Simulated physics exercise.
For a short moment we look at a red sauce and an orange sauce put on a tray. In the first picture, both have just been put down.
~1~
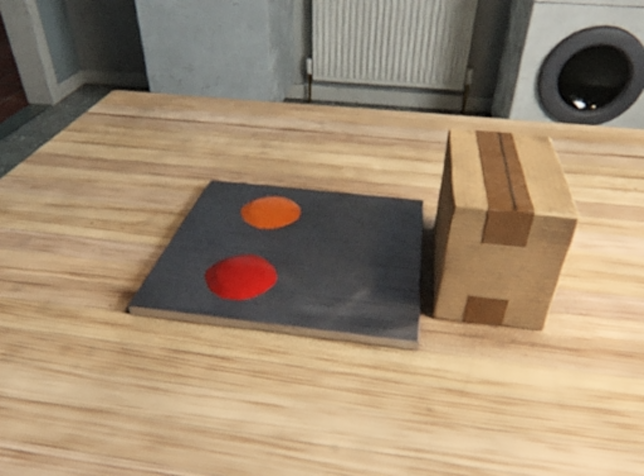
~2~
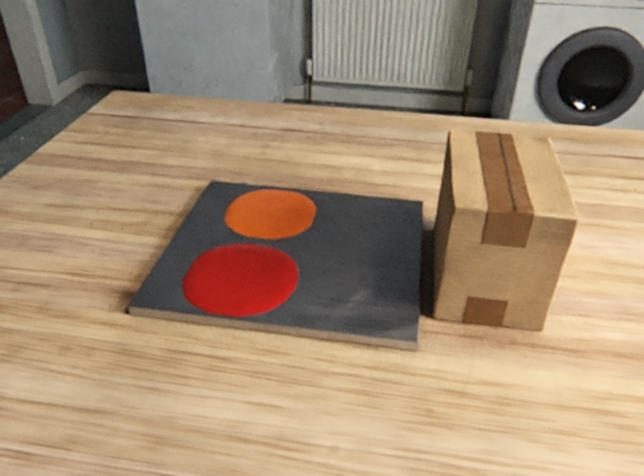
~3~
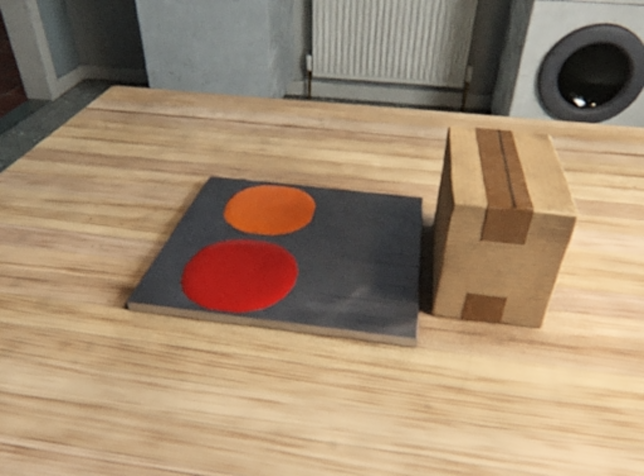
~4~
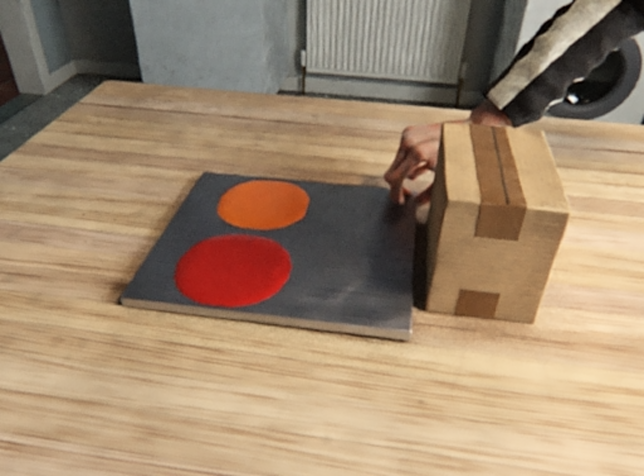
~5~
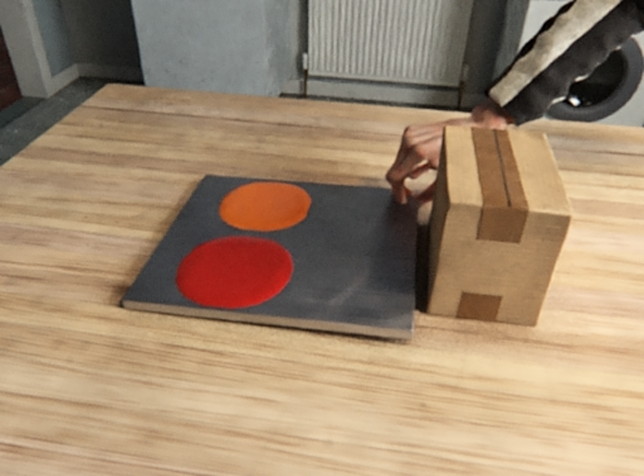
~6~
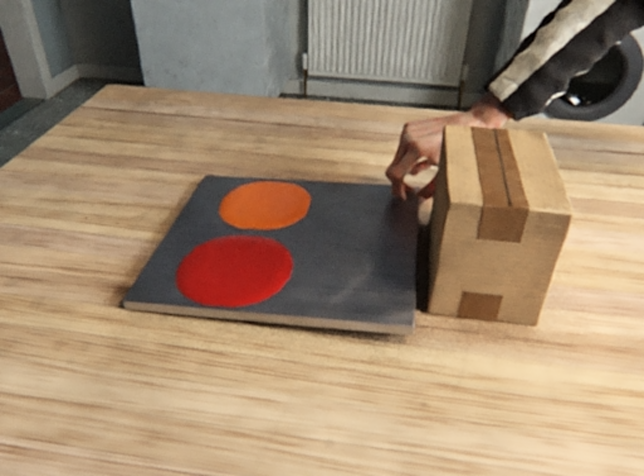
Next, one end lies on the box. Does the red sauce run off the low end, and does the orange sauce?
Take the red sauce first: It goes over; then the orange sauce goes over.
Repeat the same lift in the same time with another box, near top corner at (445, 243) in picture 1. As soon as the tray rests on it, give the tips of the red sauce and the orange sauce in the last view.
The first one stops at (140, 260), and after it the second at (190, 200).
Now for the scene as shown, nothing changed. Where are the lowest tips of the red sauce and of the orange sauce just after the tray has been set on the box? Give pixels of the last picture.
At (142, 260), and at (184, 199).
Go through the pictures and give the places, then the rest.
The tray lies flat; red sauce (240, 273) a low mound; orange sauce (271, 209) a low mound; box (501, 272), in the first picture.
They settle; red sauce (240, 276) spread thin; orange sauce (271, 212) spread thin, in the second picture.
At rest; red sauce (240, 272) spread thin; orange sauce (270, 208) spread thin, in the third picture.
A hand takes the end; red sauce (233, 266) spread thin; orange sauce (264, 202) spread thin, in the fourth picture.
The end is rising; red sauce (235, 268) spread thin; orange sauce (266, 204) spread thin, in the fifth picture.
The tray slopes by about 3°; red sauce (235, 267) spread thin; orange sauce (265, 203) spread thin; box (495, 268), in the sixth picture.
Shortly, slope about 31°; the red sauce is dripping off the low end; the orange sauce is dripping off the low end.
Then, the red sauce is dripping off the low end; the orange sauce is dripping off the low end.
At the finish, slope about 31°; the red sauce is dripping off the low end; the orange sauce is dripping off the low end.
